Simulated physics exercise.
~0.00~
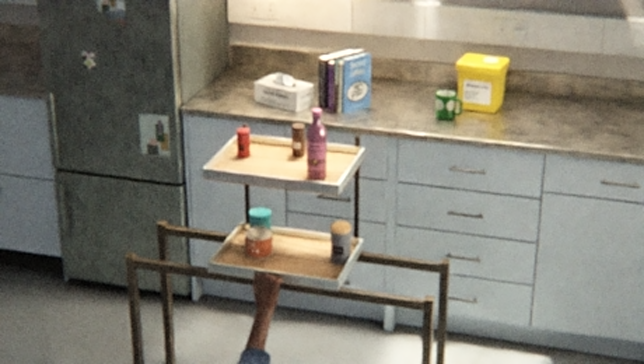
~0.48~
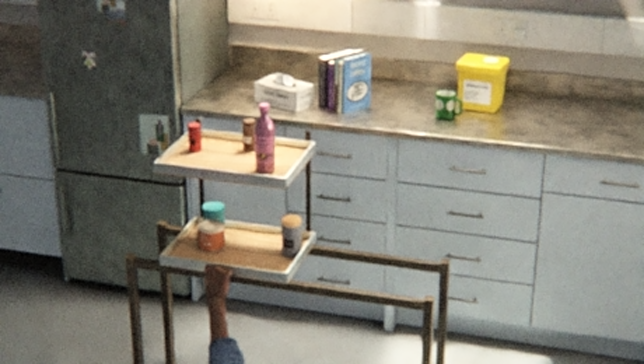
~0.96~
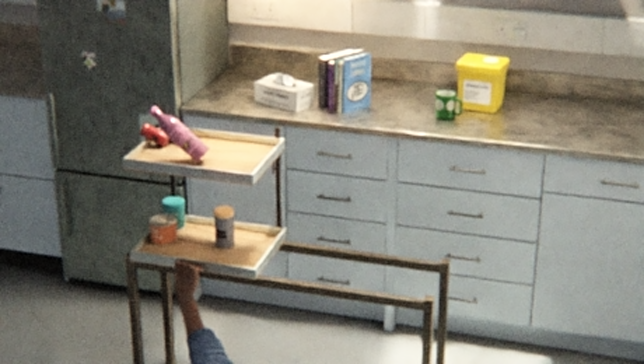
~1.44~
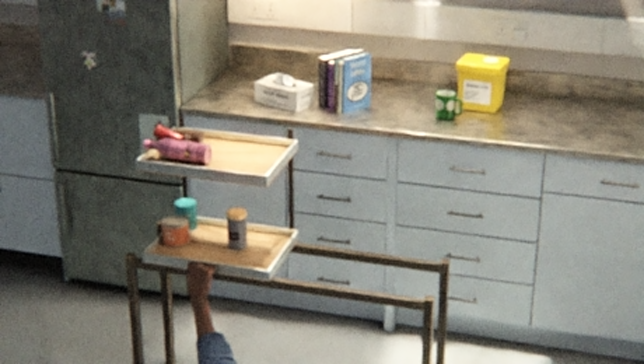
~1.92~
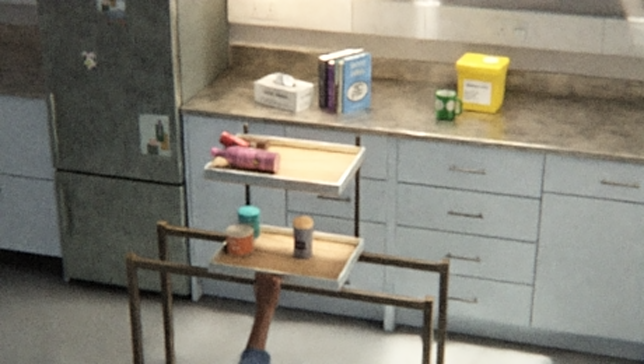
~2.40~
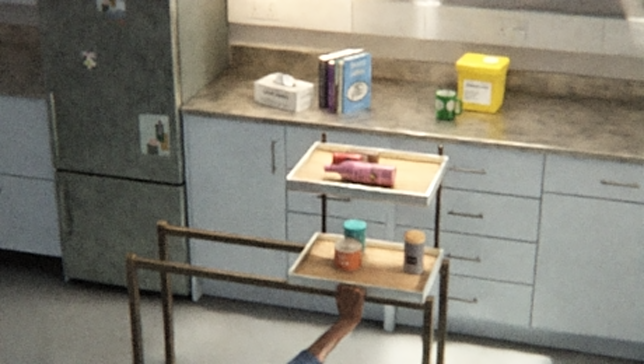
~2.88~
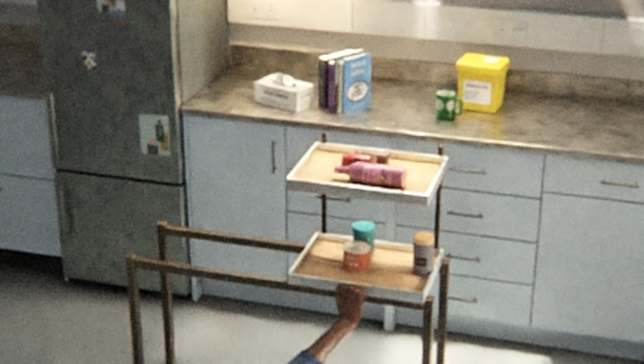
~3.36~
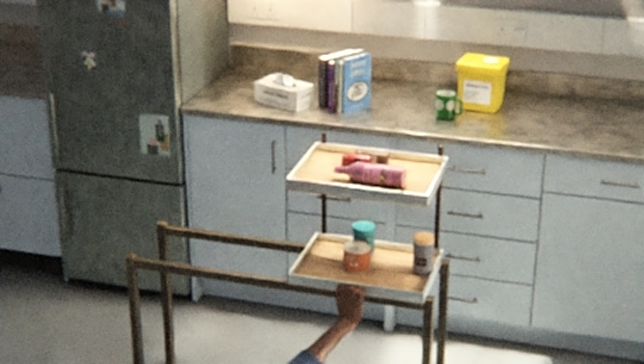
A hand sliding a two-tier tray left, toppling the pink bottle and two shakers, then right, where the lower jars stay upright.
